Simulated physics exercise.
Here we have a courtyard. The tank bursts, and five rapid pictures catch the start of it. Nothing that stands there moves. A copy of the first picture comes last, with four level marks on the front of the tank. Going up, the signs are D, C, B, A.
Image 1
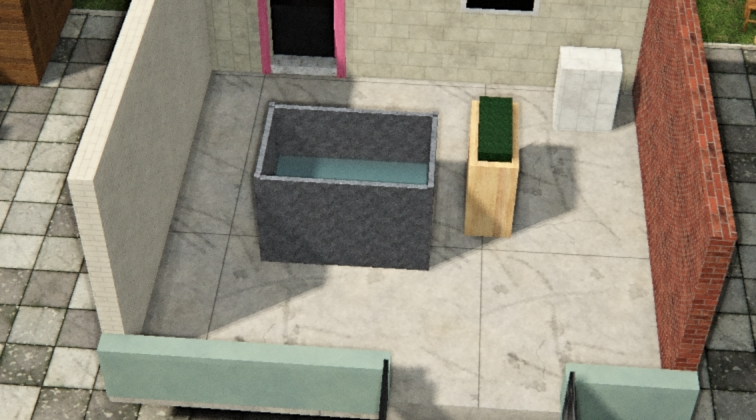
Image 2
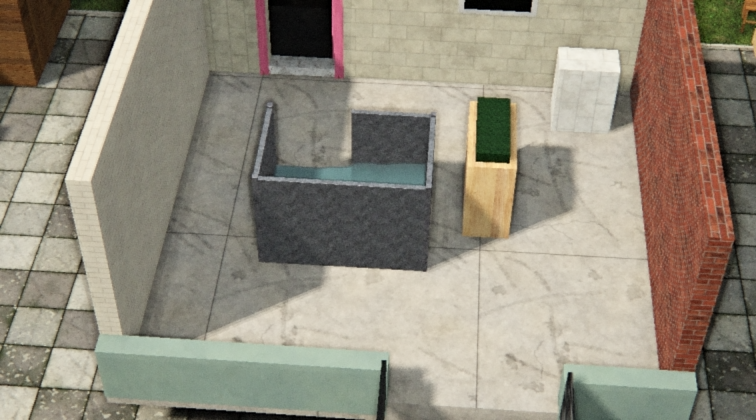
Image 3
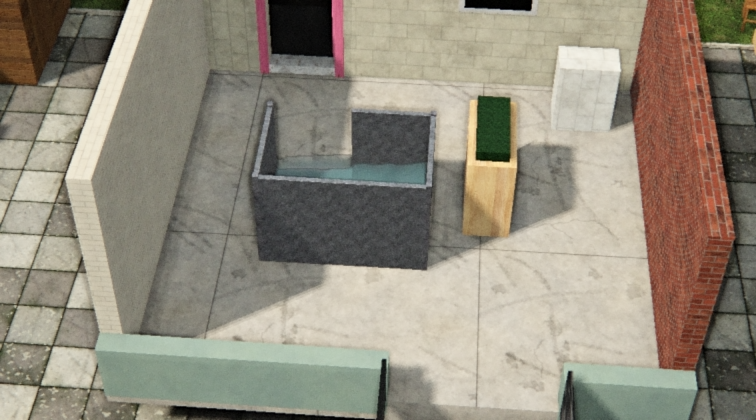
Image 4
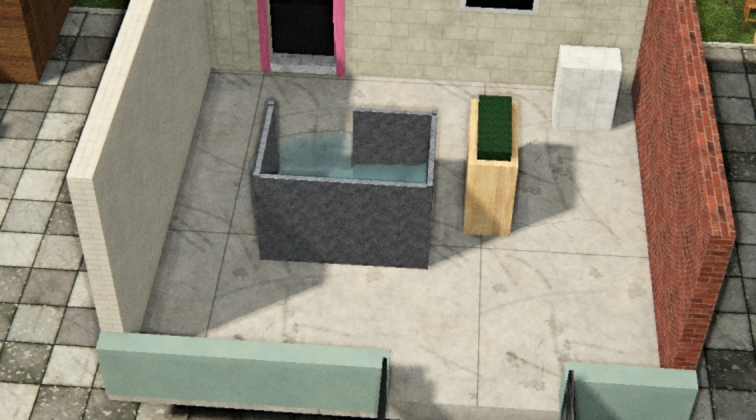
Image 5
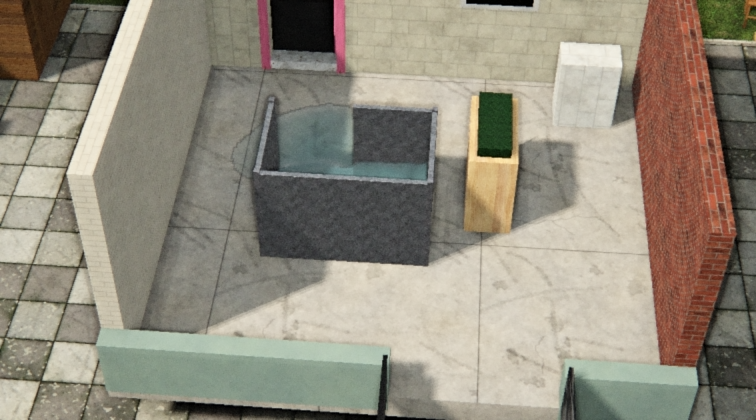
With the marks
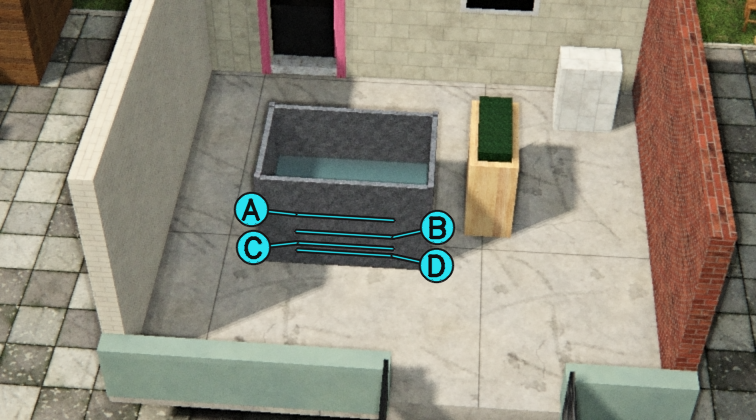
A dark grey stone tank of bluish water stands in a paved courtyard, seen from high above and in front by a nearly still camera. A wooden planter topped with green and a white block stand to its right, between pale and red brick side walls, with a pink-framed doorway behind. Part of the tank's back wall disappears, and water spreads thinly through the gap across the ground behind.
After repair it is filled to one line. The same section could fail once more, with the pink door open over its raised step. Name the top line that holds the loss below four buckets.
Use mark C.
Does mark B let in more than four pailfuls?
Yes.
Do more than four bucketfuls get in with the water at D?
No, that is safe.
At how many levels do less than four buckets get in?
Two.
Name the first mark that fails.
That is mark B.
On the marked copy, A at (344, 217); B at (344, 234); C at (344, 245); D at (344, 252); from the bottom up D, C, B, A.
If A is chosen, dozens of bucketfuls pour in.
If B is chosen, about 9 bucketfuls get in.
If C is chosen, a bucket or two gets in.
If D is chosen, nothing gets over.
